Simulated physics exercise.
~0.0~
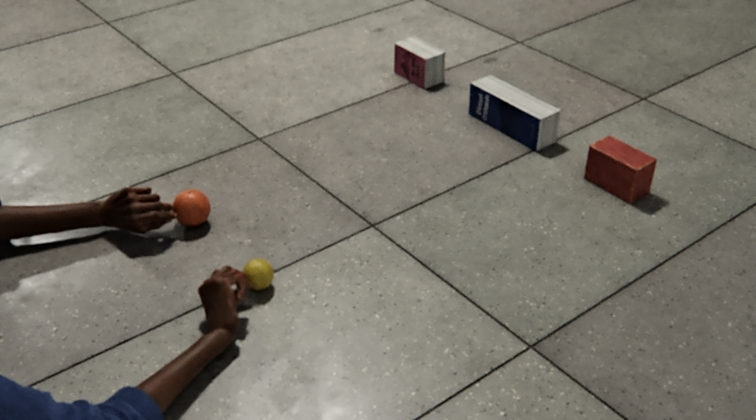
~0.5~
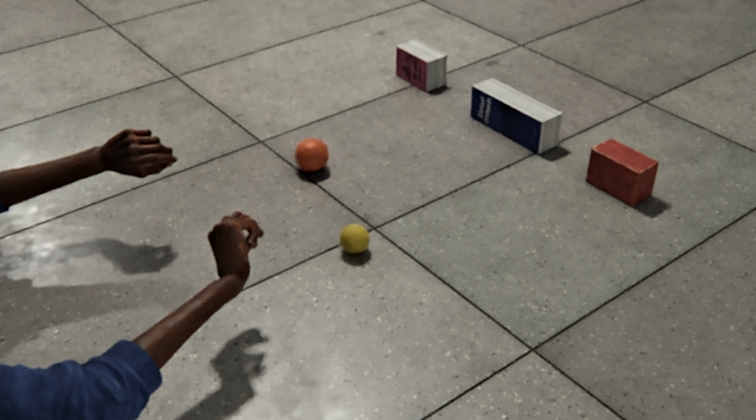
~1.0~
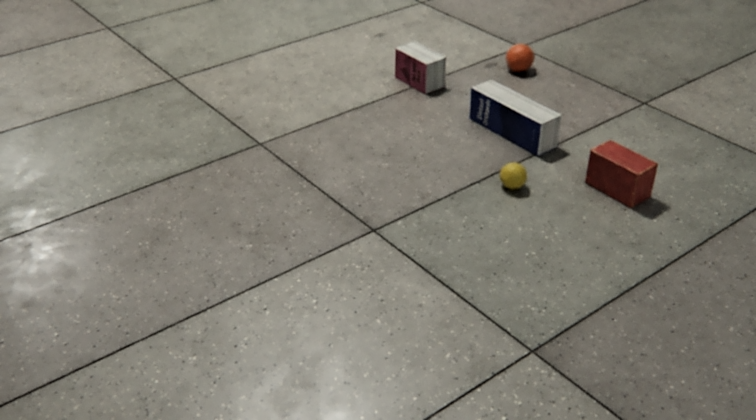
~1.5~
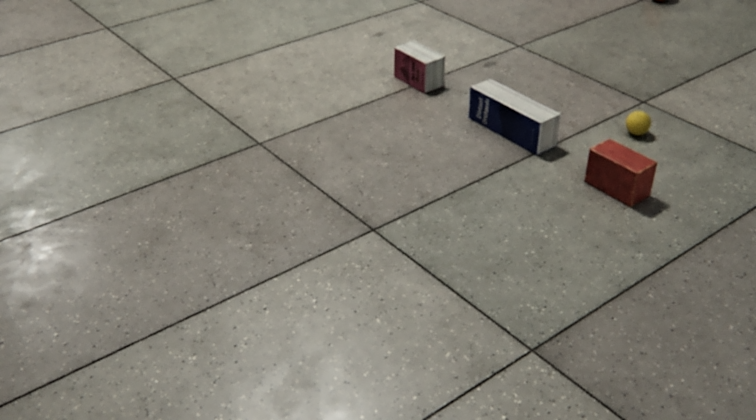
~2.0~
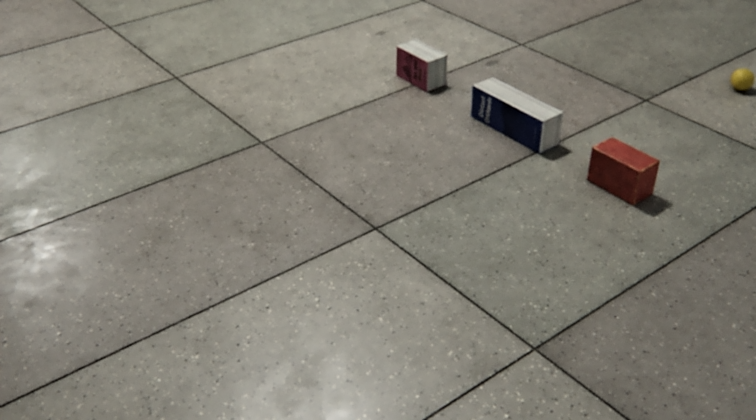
On a tiled floor, two hands roll an orange and a lemon through gaps between blocks.
